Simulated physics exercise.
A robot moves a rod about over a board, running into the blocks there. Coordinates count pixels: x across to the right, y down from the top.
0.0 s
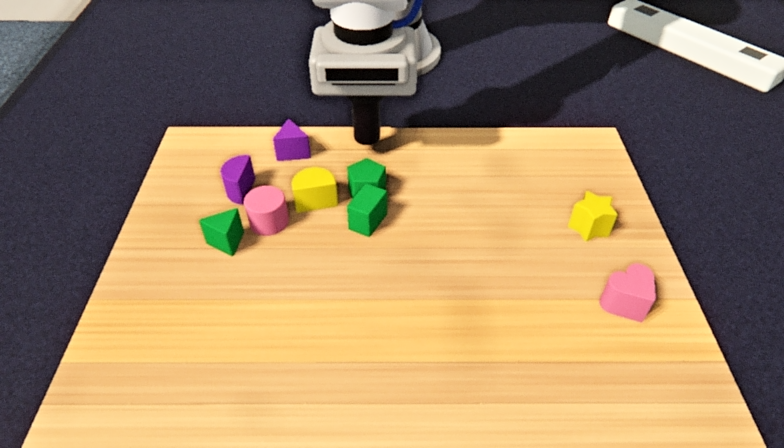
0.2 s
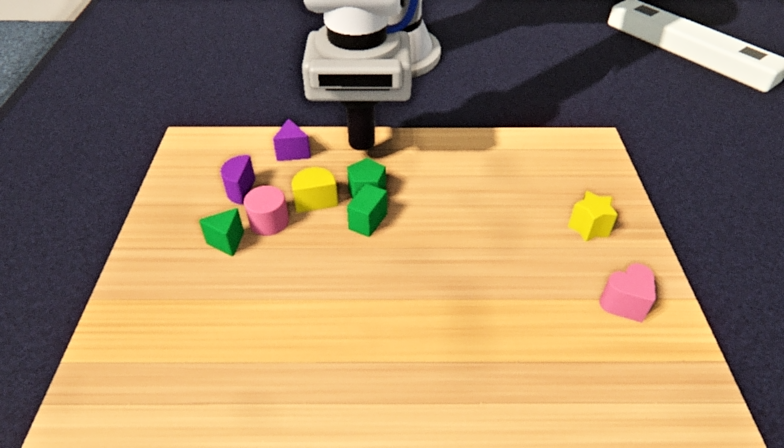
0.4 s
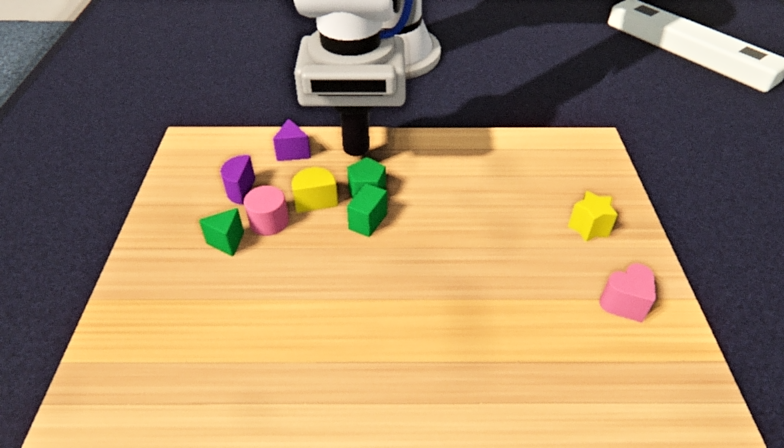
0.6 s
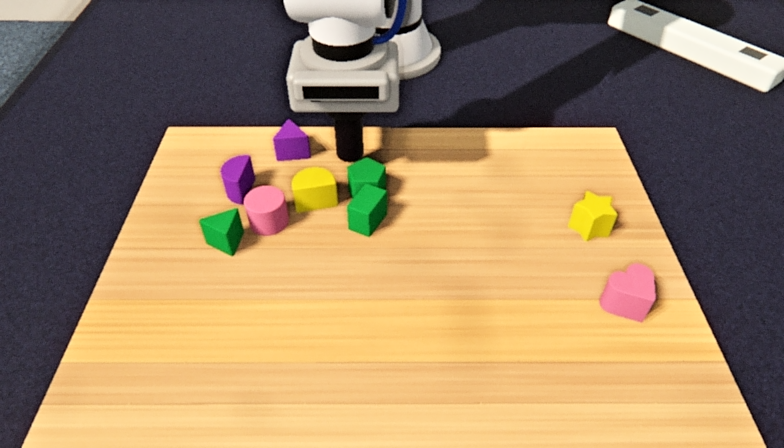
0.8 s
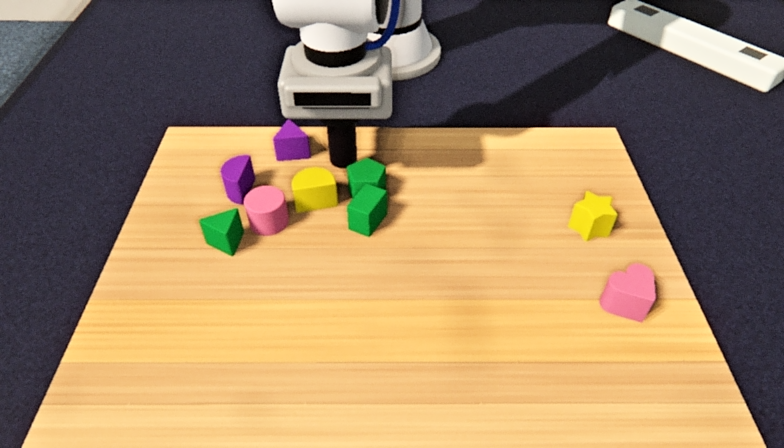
Robot arm slowly moving a black rod slightly left and toward the viewer over a wooden board, colourful blocks staying still.
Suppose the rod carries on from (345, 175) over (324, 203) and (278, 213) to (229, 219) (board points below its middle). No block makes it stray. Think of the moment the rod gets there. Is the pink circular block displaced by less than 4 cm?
I'd say no.
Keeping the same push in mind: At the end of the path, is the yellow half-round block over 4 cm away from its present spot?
Yes, that is how it ends up.
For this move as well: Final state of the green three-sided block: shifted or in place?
It is shifted.
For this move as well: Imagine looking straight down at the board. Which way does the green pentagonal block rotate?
Viewed from overhead, the green pentagonal block winds up turned anticlockwise.
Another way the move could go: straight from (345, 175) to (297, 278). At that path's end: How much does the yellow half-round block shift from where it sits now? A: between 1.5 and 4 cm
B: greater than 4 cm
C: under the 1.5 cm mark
My pick is B.
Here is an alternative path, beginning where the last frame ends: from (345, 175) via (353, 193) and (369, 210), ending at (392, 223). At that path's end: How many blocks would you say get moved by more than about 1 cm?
It should be two.
On the path given first. One third of the way, rod (322, 189); green three-sided block (215, 221), turned 20° anticlockwise; pink circular block (247, 204); yellow half-round block (292, 194), turned 15° clockwise; green pentagonal block (367, 172), turned 25° anticlockwise.
Two thirds of the way, rod (275, 199); green three-sided block (190, 225), turned 50° anticlockwise; pink circular block (225, 214); yellow half-round block (267, 213), turned 20° anticlockwise; green pentagonal block (367, 172), turned 25° anticlockwise.
At the end, rod (225, 204); green three-sided block (177, 234), turned 25° anticlockwise; pink circular block (212, 220); yellow half-round block (266, 214), turned 20° anticlockwise; green pentagonal block (367, 172), turned 25° anticlockwise.
